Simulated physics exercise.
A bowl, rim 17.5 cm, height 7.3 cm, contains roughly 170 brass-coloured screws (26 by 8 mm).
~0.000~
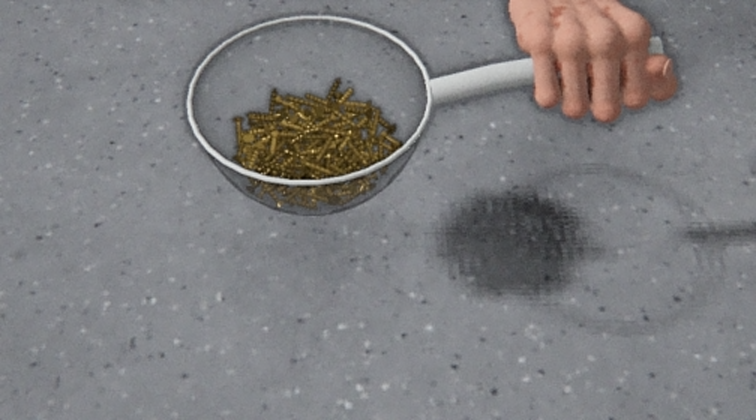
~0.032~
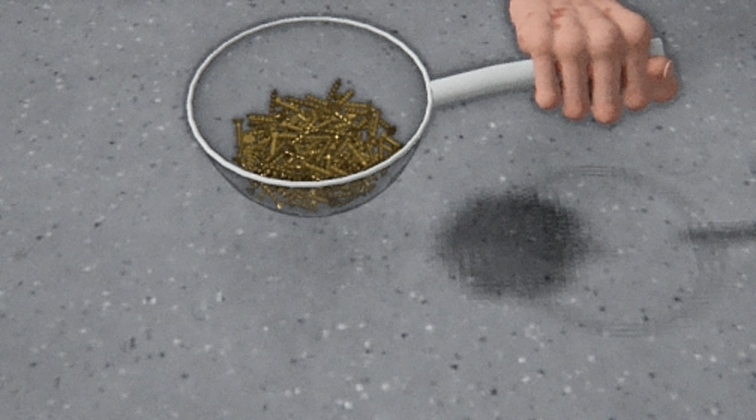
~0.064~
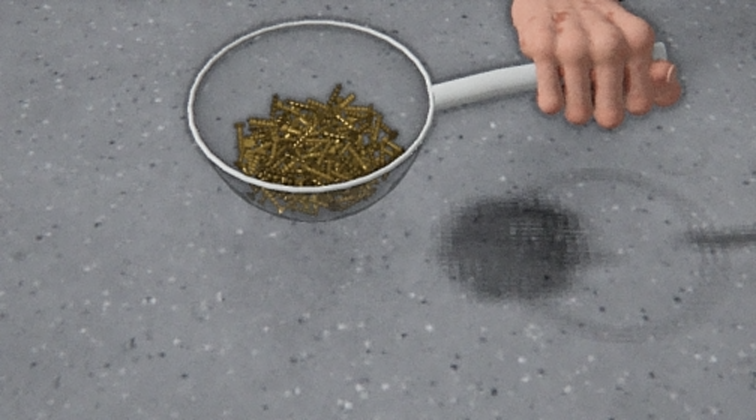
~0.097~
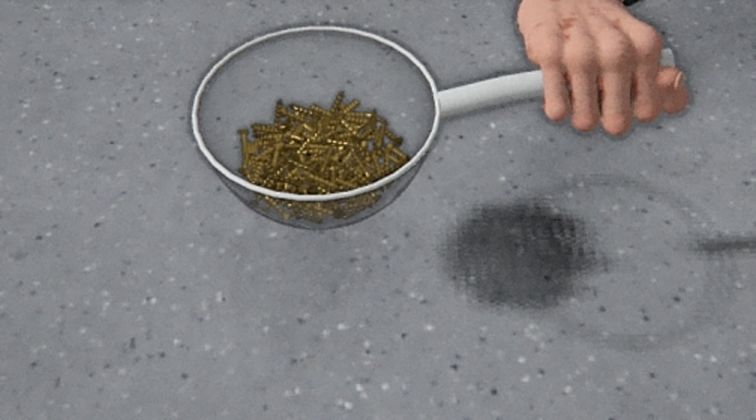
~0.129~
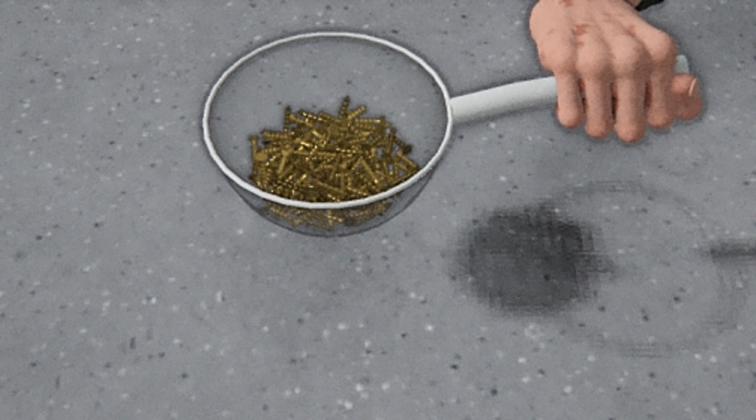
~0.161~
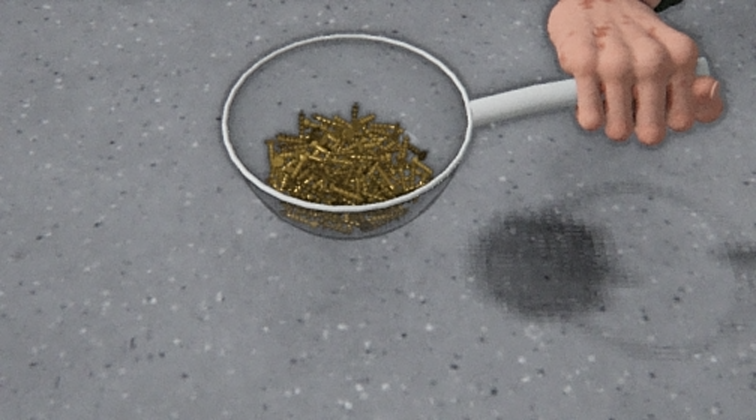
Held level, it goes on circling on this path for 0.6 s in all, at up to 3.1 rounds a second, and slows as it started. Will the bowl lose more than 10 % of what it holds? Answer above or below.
Share that leaves it, set against 10 %: Below.
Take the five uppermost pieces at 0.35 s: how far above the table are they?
Roughly 14 cm.
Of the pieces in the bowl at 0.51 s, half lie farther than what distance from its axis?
Roughly 4.5 cm.
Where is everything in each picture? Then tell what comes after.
Bowl at (318, 192); tilt 0 degrees; moved 0.0 cm; top of the load at (273, 103), in the first frame.
Bowl at (318, 193); tilt 0 degrees; moved 0.2 cm; top of the load at (273, 104), in the second frame.
Bowl at (319, 198); tilt 0 degrees; moved 0.6 cm; top of the load at (274, 108), in the third frame.
Bowl at (324, 207); tilt 0 degrees; moved 1.4 cm; top of the load at (278, 115), in the fourth frame.
Bowl at (334, 215); tilt 0 degrees; moved 2.5 cm; top of the load at (287, 121), in the fifth frame.
Bowl at (352, 218); tilt 0 degrees; moved 3.6 cm; top of the load at (383, 127). Its speed is now 0.50 m/s, in the sixth frame.
After 0.35 s, bowl 100 %; middle of the pieces not yet landed near (360, 119).
After 0.51 s, bowl 100 %; middle of the pieces not yet landed near (327, 161).
After 0.66 s, bowl 100 %; middle of the pieces not yet landed near (376, 158).
Then, at 0.80 s, bowl 100 %; middle of the pieces not yet landed near (378, 157).
At rest (1.0 s), bowl 100 %.
